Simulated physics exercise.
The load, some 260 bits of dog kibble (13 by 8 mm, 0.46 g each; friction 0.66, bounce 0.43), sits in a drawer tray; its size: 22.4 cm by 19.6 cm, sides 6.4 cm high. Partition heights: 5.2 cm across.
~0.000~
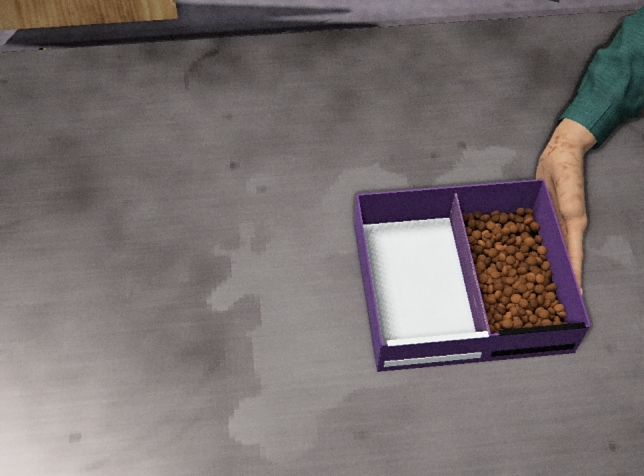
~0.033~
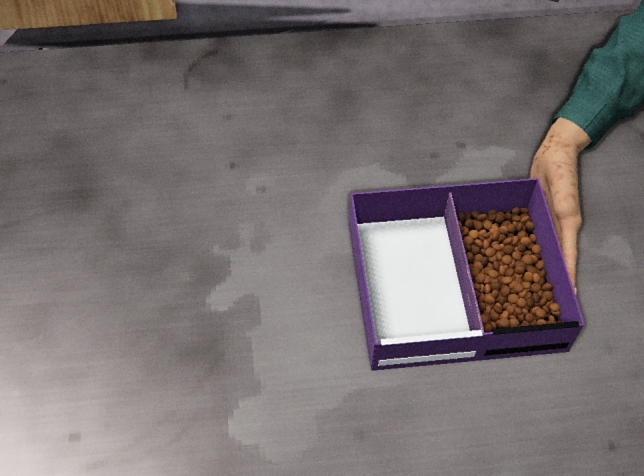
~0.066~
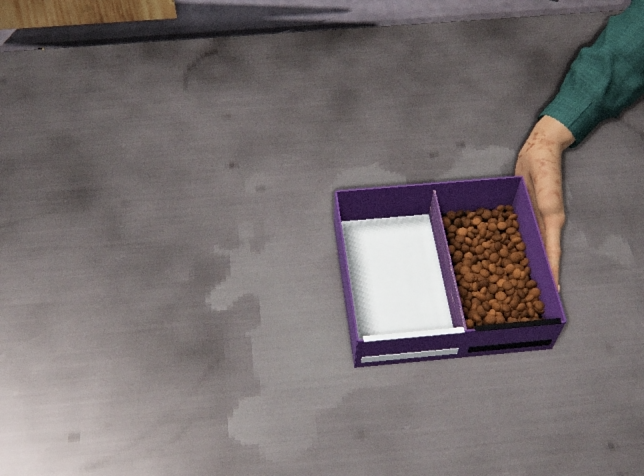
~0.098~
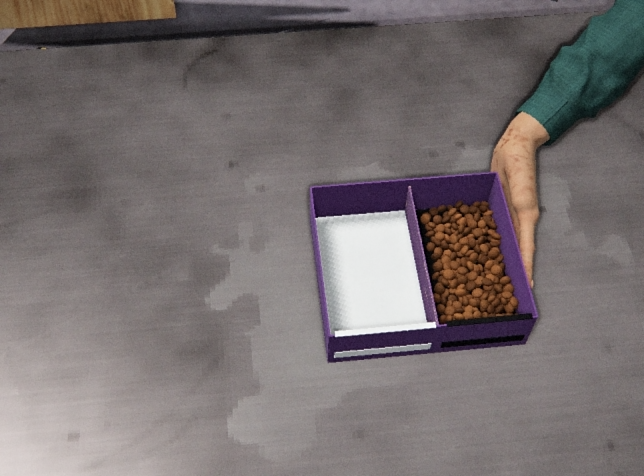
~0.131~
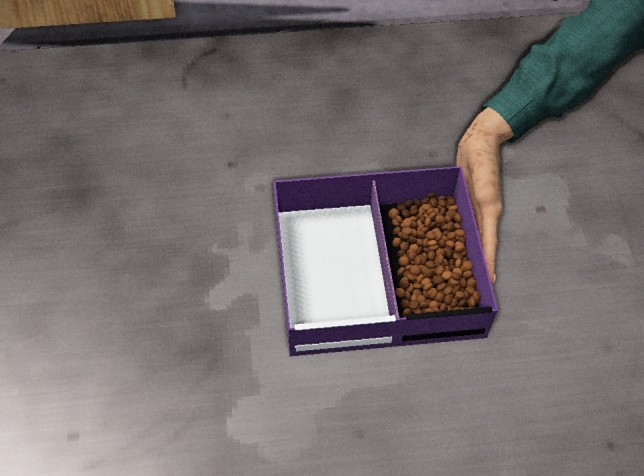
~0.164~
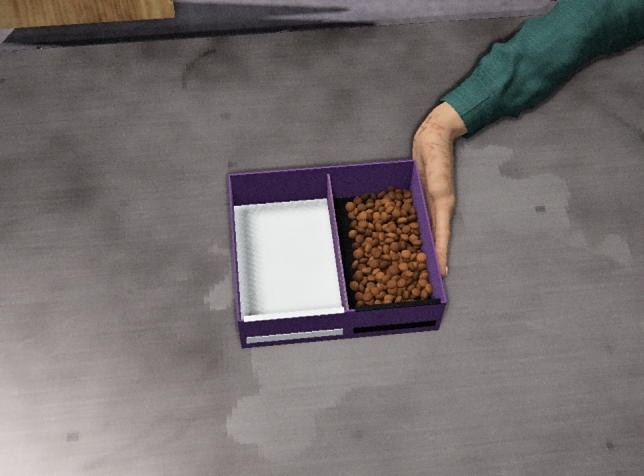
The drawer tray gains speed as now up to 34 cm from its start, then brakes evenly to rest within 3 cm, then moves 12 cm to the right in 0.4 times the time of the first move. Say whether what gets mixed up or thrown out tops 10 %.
Strayed: Above.
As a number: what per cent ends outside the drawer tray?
About 20 per cent.
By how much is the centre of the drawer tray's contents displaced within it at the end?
About 1.5 cm.
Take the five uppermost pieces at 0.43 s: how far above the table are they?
About 24 cm.
Then, at 0.27 s, tilt 0 degrees; black 100 %; 0 % away from where they began.
After 0.35 s, tilt 0 degrees; white 10 %, black 85 %, in the air 5 %; 15 % away from where they began.
After 0.43 s, tilt 0 degrees; black 80 %, in the air 15 %; 20 % away from where they began.
After 0.51 s, tilt 0 degrees; black 80 %, outside 5 %, in the air 15 %; 20 % away from where they began.
At rest (1.5 s), black 80 %, outside 20 %; 20 % away from where they began.
